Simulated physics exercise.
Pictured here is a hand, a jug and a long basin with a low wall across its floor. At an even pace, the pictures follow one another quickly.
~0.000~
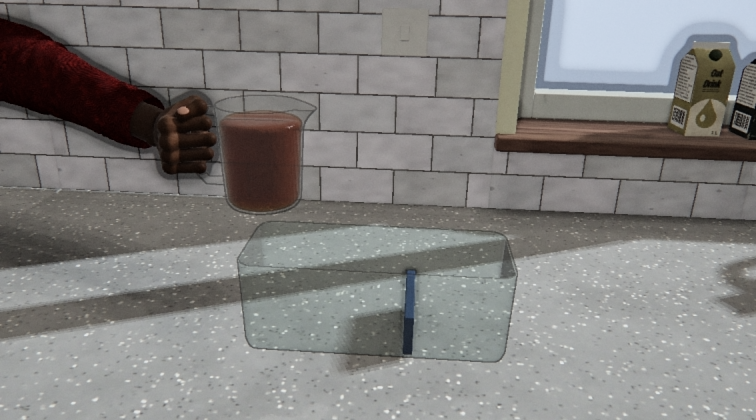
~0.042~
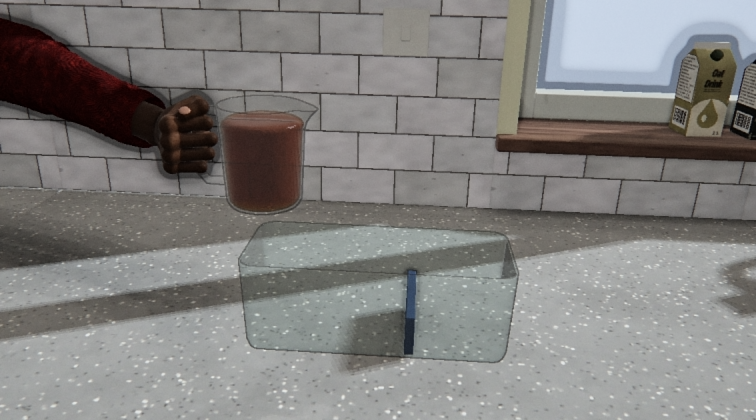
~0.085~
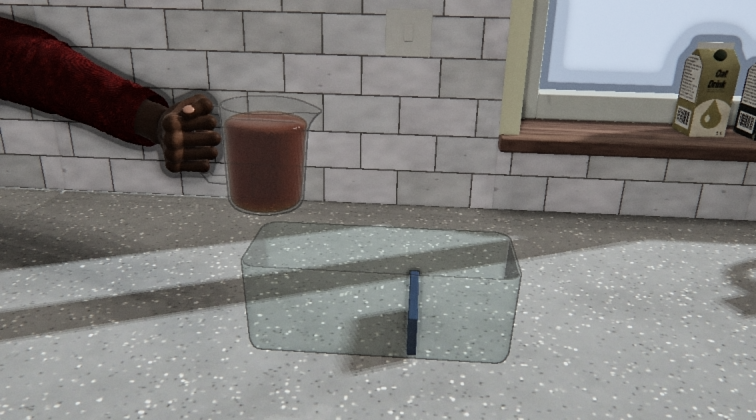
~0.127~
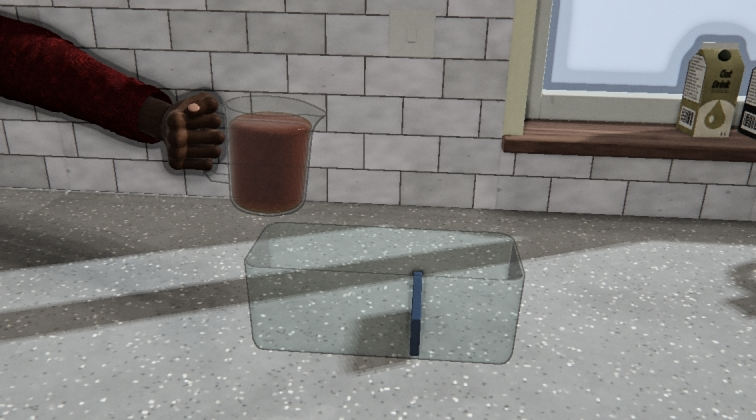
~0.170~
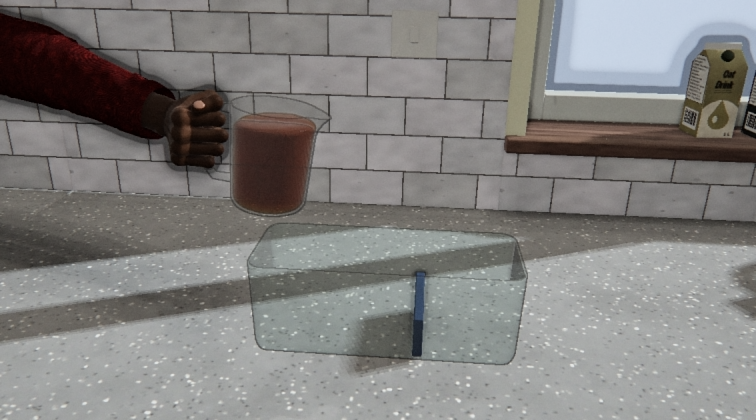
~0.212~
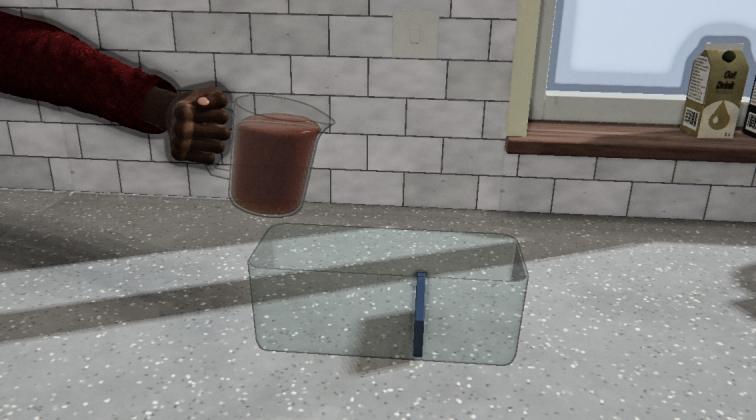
A hand holds a jug of brown liquid above a clear basin and tilts it slightly right.
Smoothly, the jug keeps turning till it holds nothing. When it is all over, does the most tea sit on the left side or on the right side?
On the left side.
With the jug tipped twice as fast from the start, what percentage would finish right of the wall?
Something like 5 in a hundred.
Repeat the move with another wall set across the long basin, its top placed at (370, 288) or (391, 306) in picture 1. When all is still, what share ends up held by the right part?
That'd be about 45 percent for the first and about 20 percent for the other.
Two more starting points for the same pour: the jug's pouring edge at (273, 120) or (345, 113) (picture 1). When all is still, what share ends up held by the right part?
It works out to around 0 % and then around 15 %.
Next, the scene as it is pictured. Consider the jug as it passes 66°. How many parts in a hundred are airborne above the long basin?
Roughly 15 %.
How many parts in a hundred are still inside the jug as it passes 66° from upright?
80 per cent, approximately.
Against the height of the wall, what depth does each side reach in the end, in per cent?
Left: About 50; right: About 0.
Then, 0.60 s in, the tilt is 66° and 82 per cent is still to pour, 4 is left of the wall and 0 right of it.
Then, 0.89 s in, the tilt is 98° and 31 per cent is still to pour, 51 is left of the wall and 1 right of it.
Then, 1.19 s in, the tilt is 102° and 4 per cent is still to pour, 89 is left of the wall and 3 right of it.
Then, 1.51 s in, the tilt is 102° and 0 per cent is still to pour, 95 is left of the wall and 3 right of it.
Finally, 95 per cent lies left of the wall, 4 right of it and 1 outside.
